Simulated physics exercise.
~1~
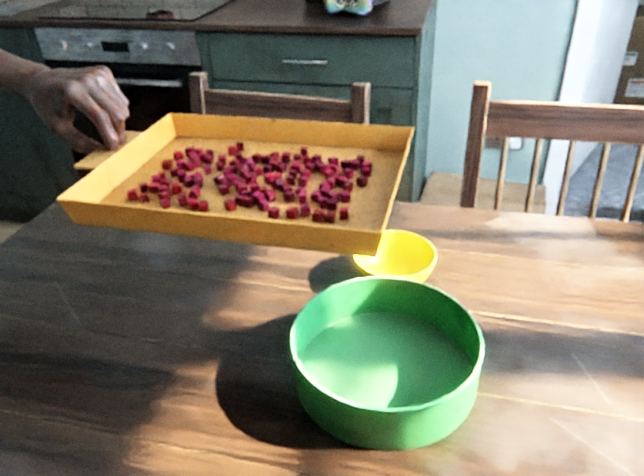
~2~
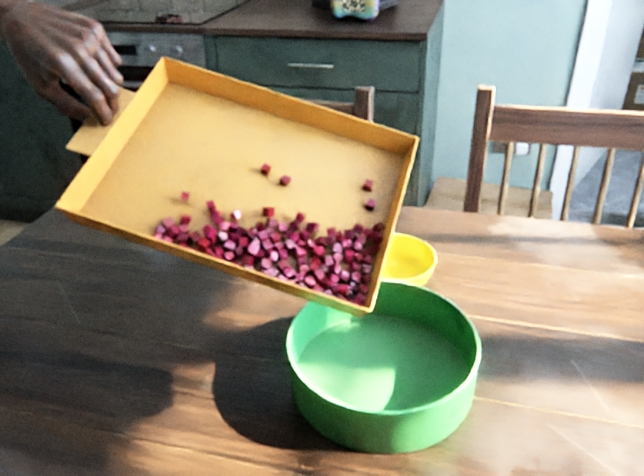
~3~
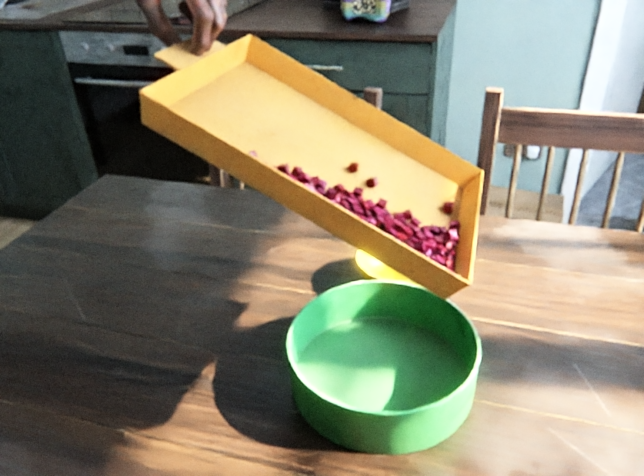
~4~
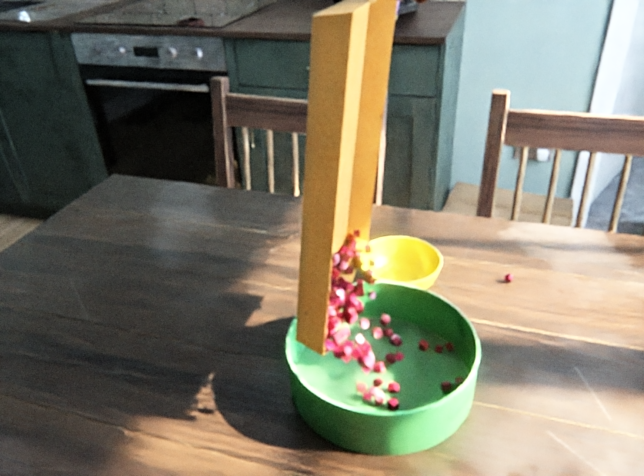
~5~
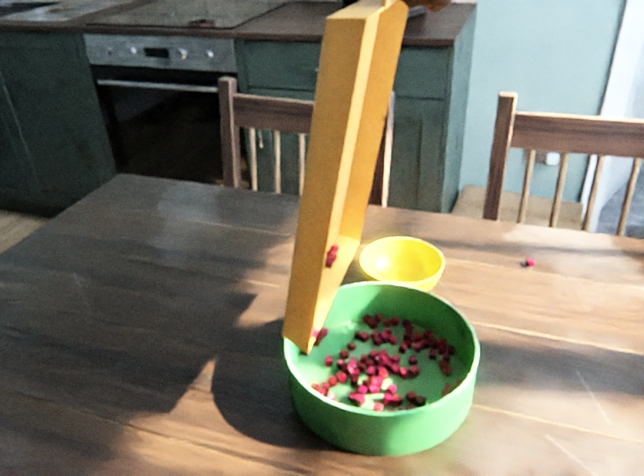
On a wooden kitchen table, a hand tipped a yellow-orange tray of beetroot cubes to the right until it stood upright, and the cubes tumbled mostly into the green pot, with a stray one on the table and the yellow bowl left empty.
